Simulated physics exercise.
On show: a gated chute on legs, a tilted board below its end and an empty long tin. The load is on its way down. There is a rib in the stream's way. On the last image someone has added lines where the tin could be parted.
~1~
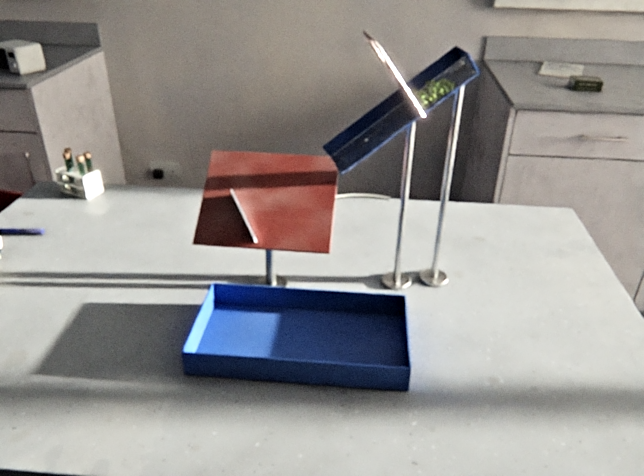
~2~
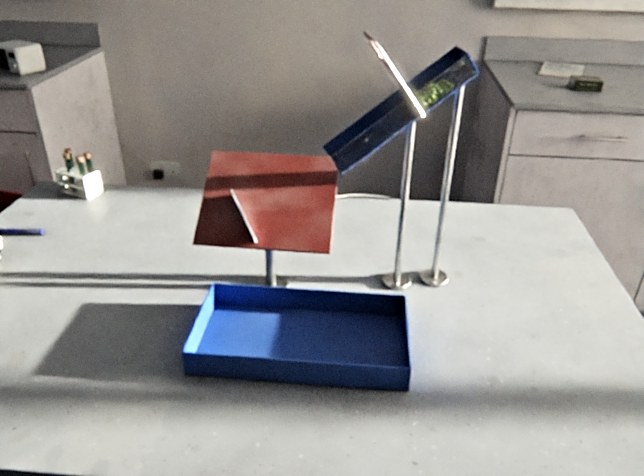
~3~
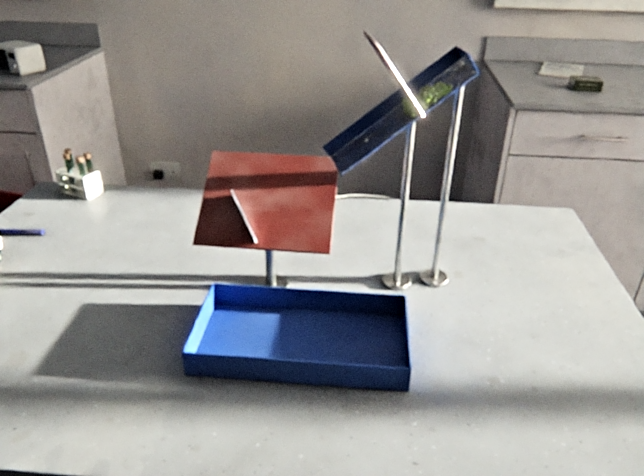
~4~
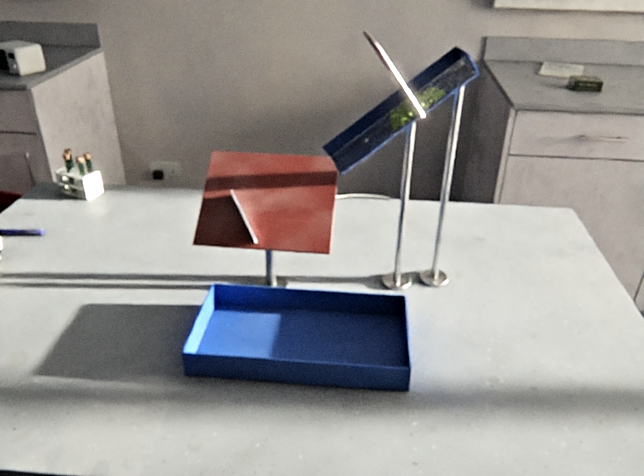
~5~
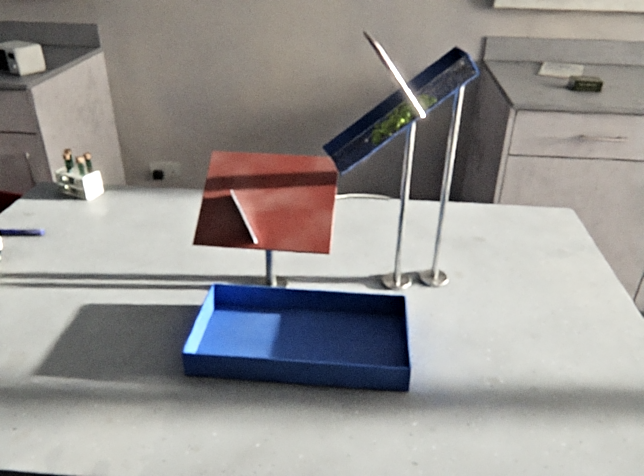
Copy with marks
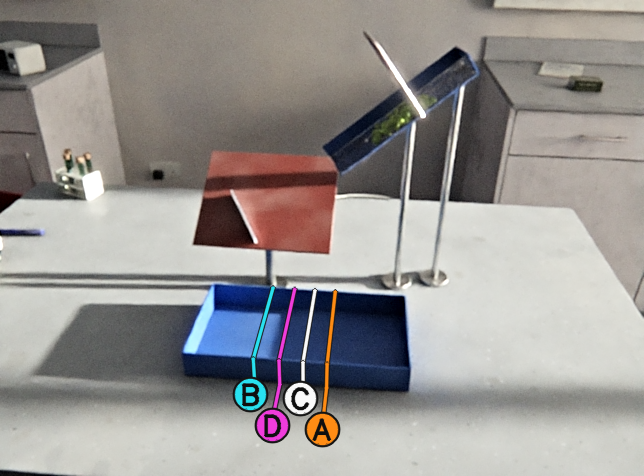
On a pale grey tabletop in a room with grey cabinets behind, seen from the front and slightly above by a still camera, sunlight and shadow cross the surface. A dark blue chute slopes down leftward on metal legs, with a slim pale gate across it, above a tilted red board with a thin rib and an empty blue tin. Small green peas slide a short way down the chute past the gate.
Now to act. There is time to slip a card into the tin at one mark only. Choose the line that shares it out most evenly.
B is best.
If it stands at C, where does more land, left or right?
The left side.
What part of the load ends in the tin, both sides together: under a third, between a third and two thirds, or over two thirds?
About that: Over two thirds.
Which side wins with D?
More lands on the left.
On the marked copy, line A crosses the front rim at (327, 363); line B crosses the front rim at (253, 357); line C crosses the front rim at (303, 361); line D crosses the front rim at (279, 359).
For line A, of what is caught, the whole lot on the left of the divider, none at all on the right.
For line B, of what is caught, close to half on the left of the divider, close to half on the right.
For line C, of what is caught, the whole lot on the left of the divider, none at all on the right.
For line D, of what is caught, all but a few on the left of the divider, only a few on the right.
